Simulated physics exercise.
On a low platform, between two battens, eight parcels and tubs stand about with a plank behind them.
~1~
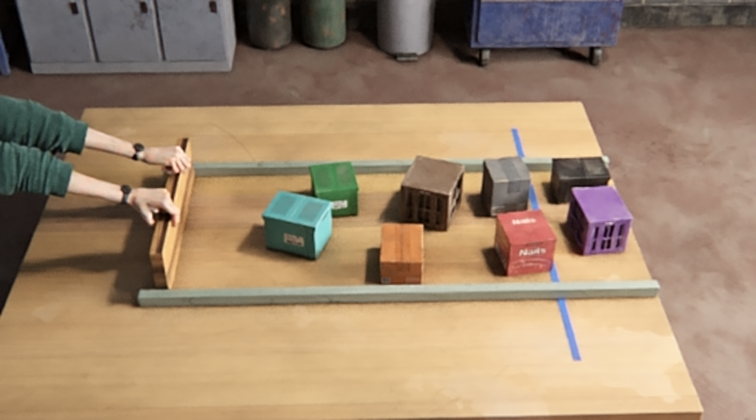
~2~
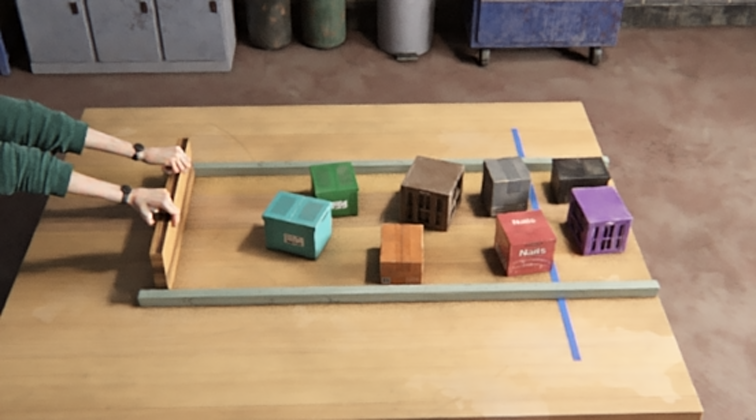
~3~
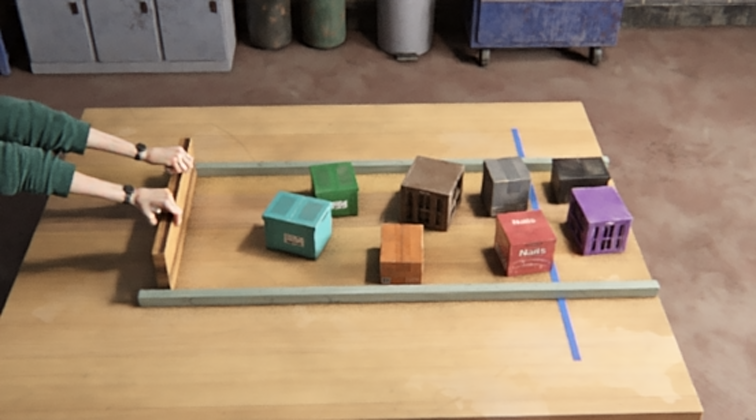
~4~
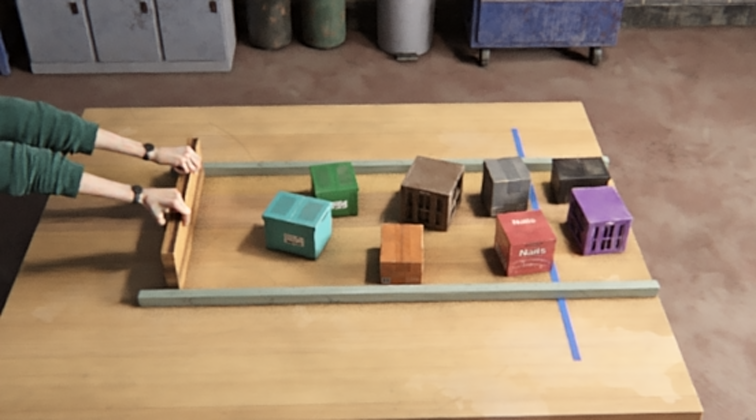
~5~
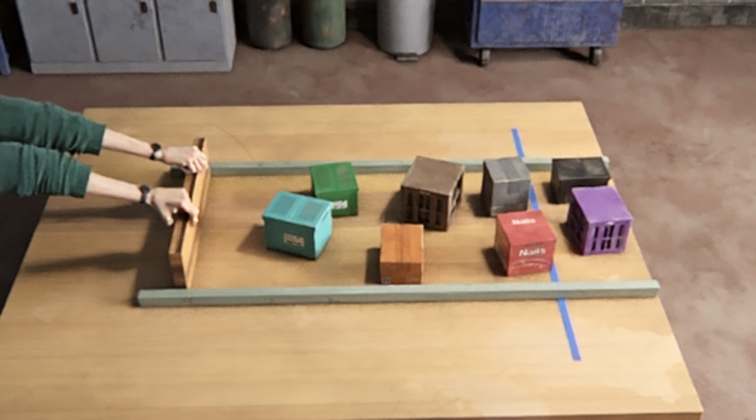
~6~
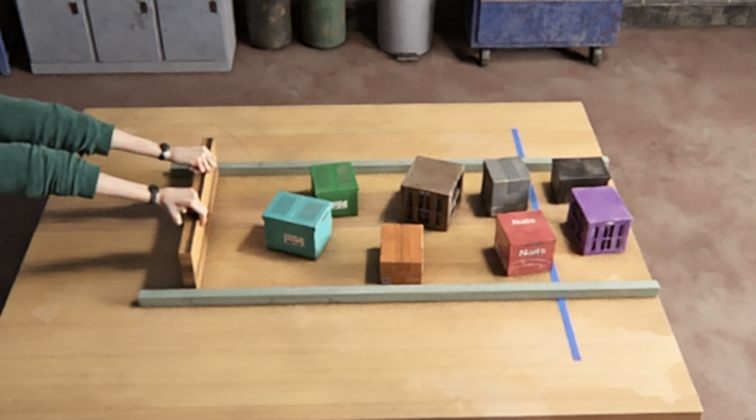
In a workshop with lockers, bins and a blue wheeled container behind, a wooden table is seen from above at an angle. Between two pale green battens stand turquoise, green, orange-brown, brown, grey, red, black and purple boxes and crates, with blue tape crossing at the right. Two green-sleeved arms slowly slide an upright plank a short way rightward, touching nothing else, while the boxes and the view stay still.
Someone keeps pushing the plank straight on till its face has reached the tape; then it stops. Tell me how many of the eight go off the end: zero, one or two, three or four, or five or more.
Lost: Three or four.
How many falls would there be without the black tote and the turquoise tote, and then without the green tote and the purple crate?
First 2, second 1.
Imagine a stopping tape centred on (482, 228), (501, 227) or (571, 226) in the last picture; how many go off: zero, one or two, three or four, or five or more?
Place one: One to two; place two: One to two; place three: More than four.
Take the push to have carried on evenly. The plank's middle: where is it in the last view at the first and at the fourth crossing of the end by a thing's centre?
About (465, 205) and about (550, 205).
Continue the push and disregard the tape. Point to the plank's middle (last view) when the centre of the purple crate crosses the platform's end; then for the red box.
(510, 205) and (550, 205), more or less.
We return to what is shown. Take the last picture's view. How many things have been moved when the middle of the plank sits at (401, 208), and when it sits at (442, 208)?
Counts: 5 and 7.
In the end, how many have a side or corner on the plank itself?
The count is 3.
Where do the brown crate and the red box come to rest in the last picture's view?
The first ends close to (610, 185), the second close to (632, 233).
A little later, none off yet; purple crate at rest near (598, 221); black tote at rest near (579, 181); red box at rest near (524, 243).
When it is over, the number that fall off is three or four; down, grey box, black tote and purple crate.
